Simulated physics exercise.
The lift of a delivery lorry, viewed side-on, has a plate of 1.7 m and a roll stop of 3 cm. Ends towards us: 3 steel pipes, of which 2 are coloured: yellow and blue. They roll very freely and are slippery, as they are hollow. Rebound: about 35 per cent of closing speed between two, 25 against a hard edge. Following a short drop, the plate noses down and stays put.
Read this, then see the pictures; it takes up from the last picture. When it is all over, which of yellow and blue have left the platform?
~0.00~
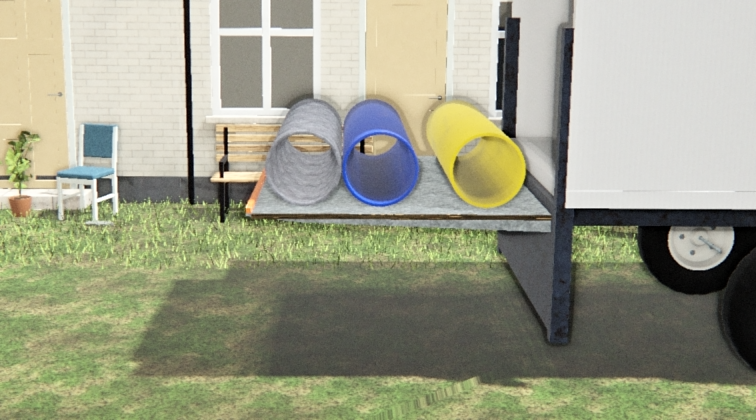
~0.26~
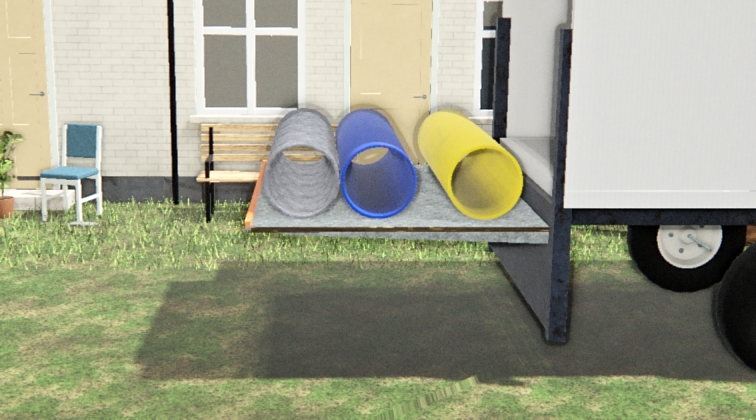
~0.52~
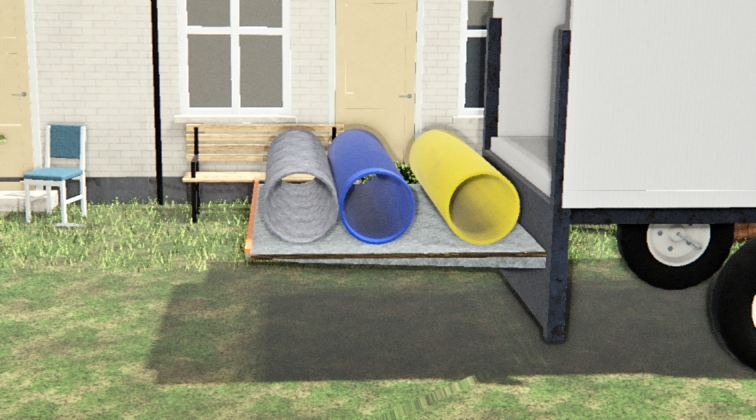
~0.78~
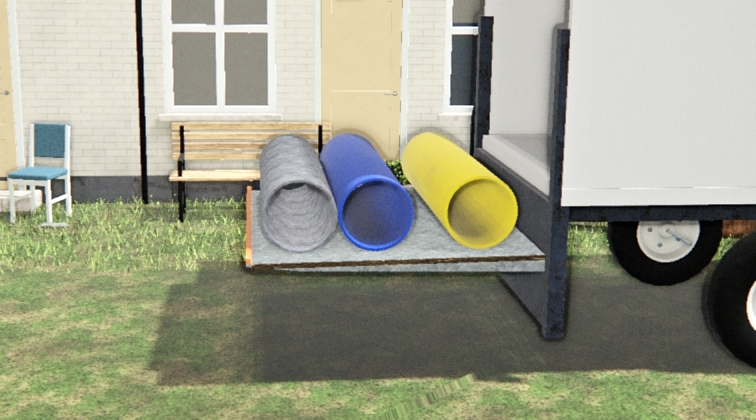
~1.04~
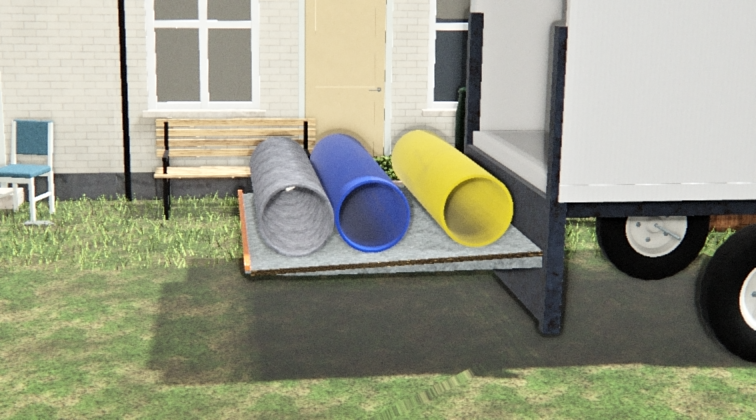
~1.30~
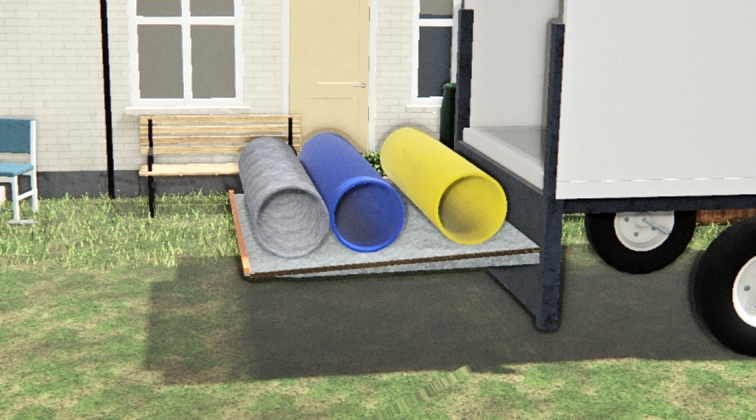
As it turns out, yellow does not clear the stop, while blue does not clear the stop.
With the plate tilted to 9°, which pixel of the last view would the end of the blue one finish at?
It would finish close to (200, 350) in the last picture.
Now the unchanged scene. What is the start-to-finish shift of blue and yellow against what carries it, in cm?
Blue: 20; yellow: 35.
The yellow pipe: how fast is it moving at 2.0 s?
Near 0.3 m/s.
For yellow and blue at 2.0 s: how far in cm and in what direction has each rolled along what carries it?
Yellow has shifted 15 left and blue 15 left.
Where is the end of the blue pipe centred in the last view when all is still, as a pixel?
Roughly (341, 219).
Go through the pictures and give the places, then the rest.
Yellow (488, 171), blue (381, 170); plate level; stop at (248, 210); 3 of the 3 make up the bottom layer on the plate, in the first picture.
Yellow (485, 183), blue (379, 182); plate level, in the second picture.
Yellow (483, 208), blue (378, 208); plate level, in the third picture.
Yellow (481, 212), blue (377, 215); plate tilted 1°; stop at (248, 261), in the fourth picture.
Yellow (477, 211), blue (373, 217); plate tilted 2°, in the fifth picture.
Yellow (471, 209), blue (368, 217); plate tilted 3°; stop at (247, 270), in the sixth picture.
Then, 2.0 s in, yellow is on the plate, 120 cm from the stop, rolling left; blue is on the plate, 60 cm from the stop, rolling left; 0 of 3 are off.
In the end (2.9 s), yellow is on the plate, 100 cm from the stop; blue is on the plate, 55 cm from the stop; 0 of 3 are off.
